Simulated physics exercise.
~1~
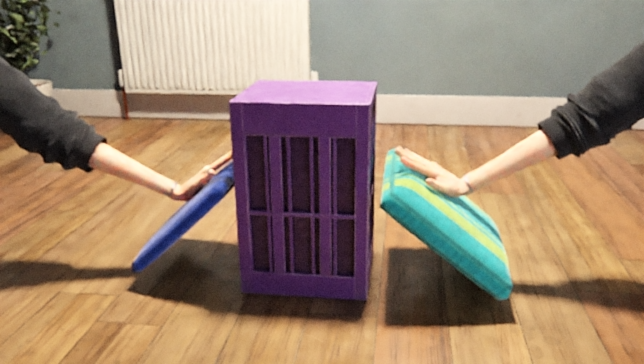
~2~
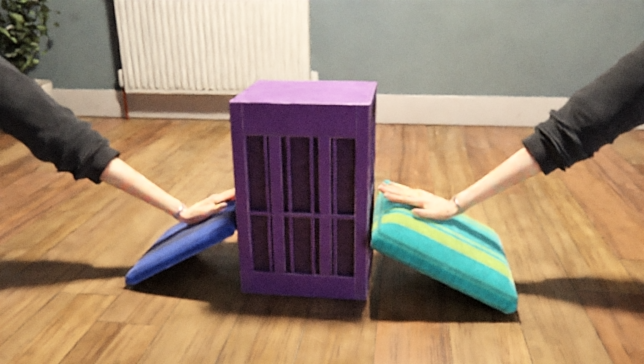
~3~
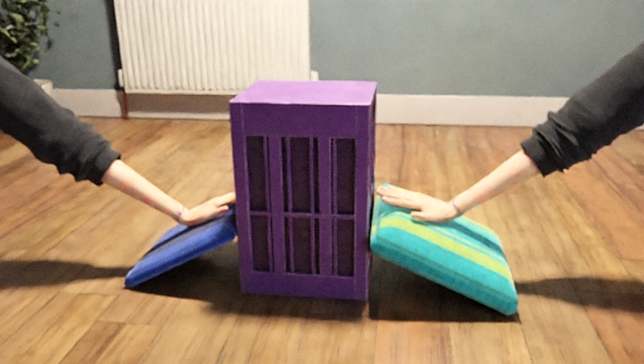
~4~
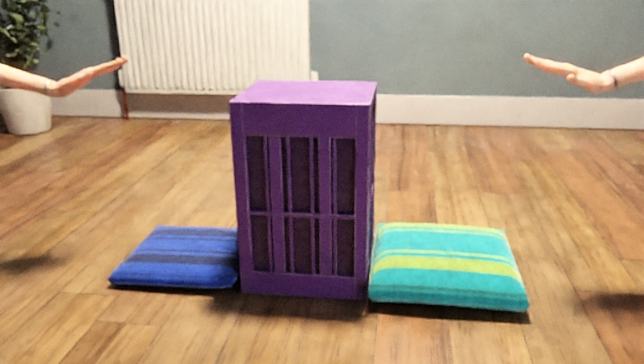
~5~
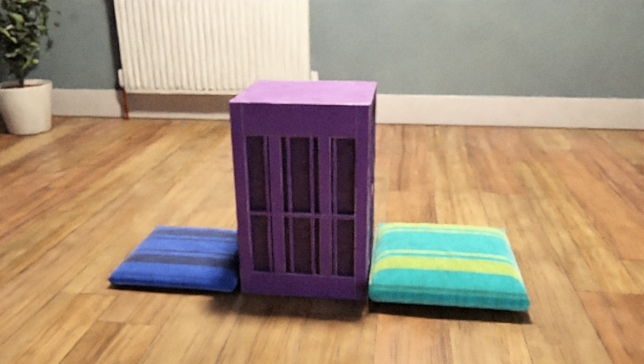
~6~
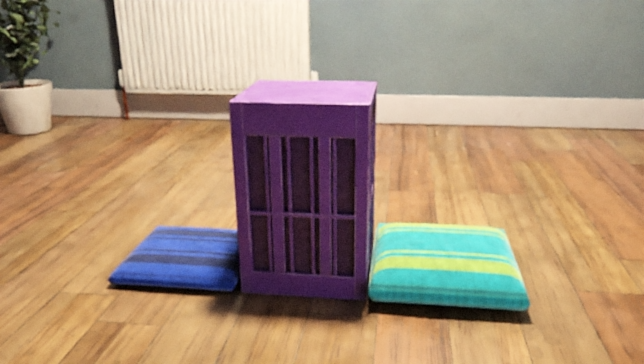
Purple crate standing still as two hands lower a blue seat pad and a turquoise cushion beside it, then withdraw, leaving both flat.
